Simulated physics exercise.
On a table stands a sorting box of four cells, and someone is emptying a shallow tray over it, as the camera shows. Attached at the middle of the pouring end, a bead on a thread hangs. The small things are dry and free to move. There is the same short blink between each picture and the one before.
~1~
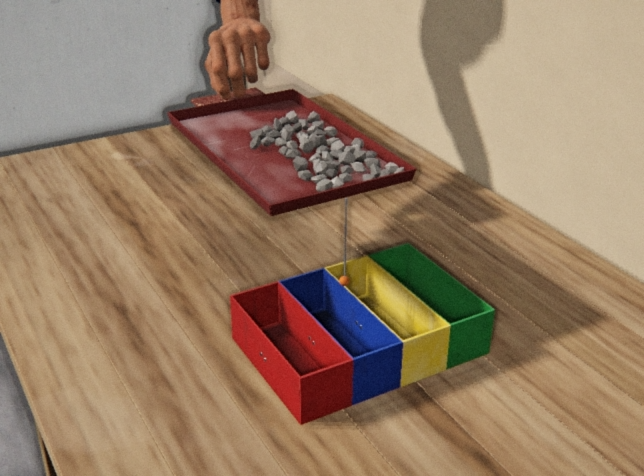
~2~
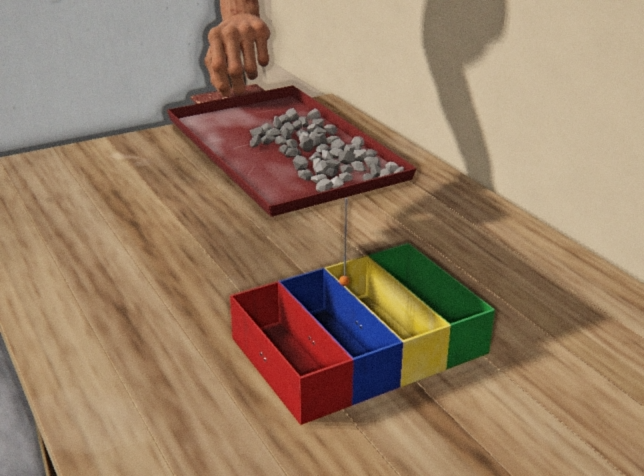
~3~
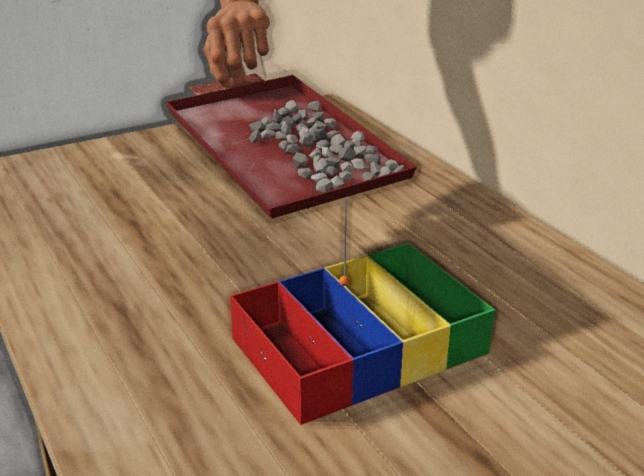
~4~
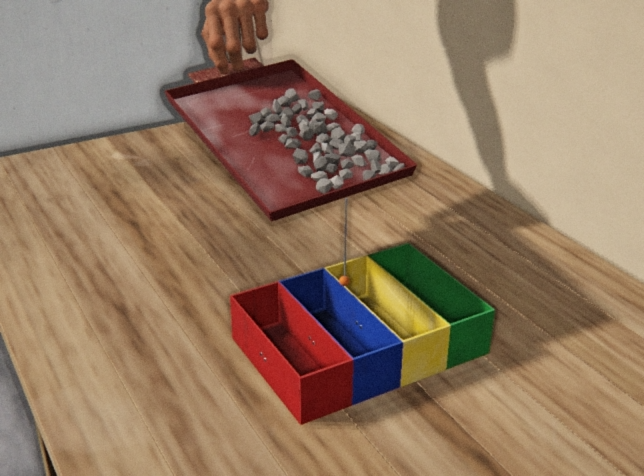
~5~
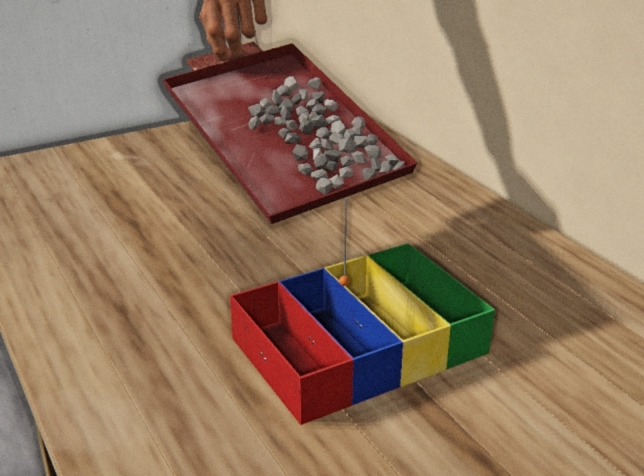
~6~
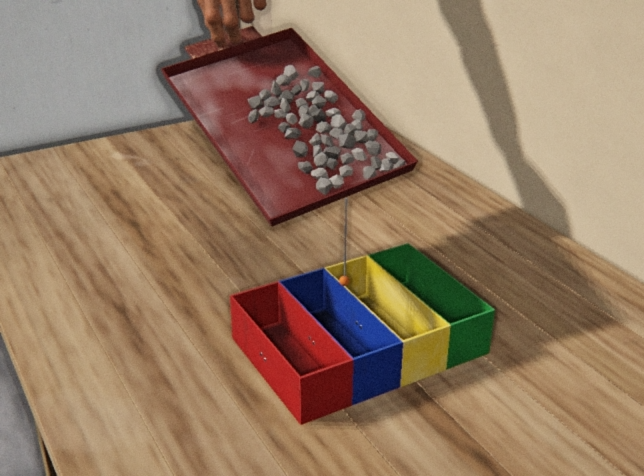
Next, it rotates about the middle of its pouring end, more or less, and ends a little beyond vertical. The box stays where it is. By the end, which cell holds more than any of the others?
That would be the red one.
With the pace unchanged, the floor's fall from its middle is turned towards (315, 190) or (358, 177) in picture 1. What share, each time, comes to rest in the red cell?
First case about 30 percent; second case about 0 percent.
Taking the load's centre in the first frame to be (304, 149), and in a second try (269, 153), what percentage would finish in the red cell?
It comes to about 70 per cent the first time and about 70 per cent the second.
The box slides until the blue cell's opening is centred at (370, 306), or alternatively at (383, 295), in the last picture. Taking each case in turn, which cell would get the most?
In order of the tries: The cell in red and the cell in red.
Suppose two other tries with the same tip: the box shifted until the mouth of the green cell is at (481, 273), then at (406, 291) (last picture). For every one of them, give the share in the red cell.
Roughly 20 per cent, then roughly 30 per cent.
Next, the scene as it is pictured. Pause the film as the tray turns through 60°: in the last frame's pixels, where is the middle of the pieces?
Near (303, 177).
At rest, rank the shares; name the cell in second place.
Runner-up - the blue cell.
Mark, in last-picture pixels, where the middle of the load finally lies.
Close to (296, 360), more or less.
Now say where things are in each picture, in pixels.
In the first frame, corners of the pouring end at (271, 203) and (412, 168), level; middle of the load at (323, 151), bits of gravel; bead on its thread at (345, 281); red cell at (326, 387); blue cell at (377, 369); yellow cell at (425, 351); green cell at (470, 335).
In the second frame, corners of the pouring end at (271, 204) and (413, 168), level; middle of the load at (323, 150).
In the third frame, corners of the pouring end at (271, 206) and (413, 166), tipped barely, lowest at the left corner; middle of the load at (323, 146).
In the fourth frame, corners of the pouring end at (271, 210) and (413, 164), tipped a little, lowest at the left corner; middle of the load at (323, 140).
In the fifth frame, corners of the pouring end at (271, 213) and (413, 162), tipped a little, lowest at the left corner; middle of the load at (323, 134).
In the sixth frame, corners of the pouring end at (271, 216) and (414, 160), tipped clearly, lowest at the left corner; middle of the load at (323, 128); red cell at (326, 387); blue cell at (377, 369); yellow cell at (425, 351); green cell at (470, 335).
Soon, tray tipped steeply; nearly all on the tray; a small part falling or outside the box.
A while on, tray tipped right over; about a third on the tray; about a quarter in the red cell; about a quarter in the blue cell; about a quarter falling or outside the box.
Towards the end, tray tipped past a quarter turn; about two thirds in the red cell; about a third in the blue cell; a small part falling or outside the box.
Finally, tray tipped past a quarter turn; about two thirds in the red cell; about a third in the blue cell; none in the yellow cell; none in the green cell; a small part outside the box.
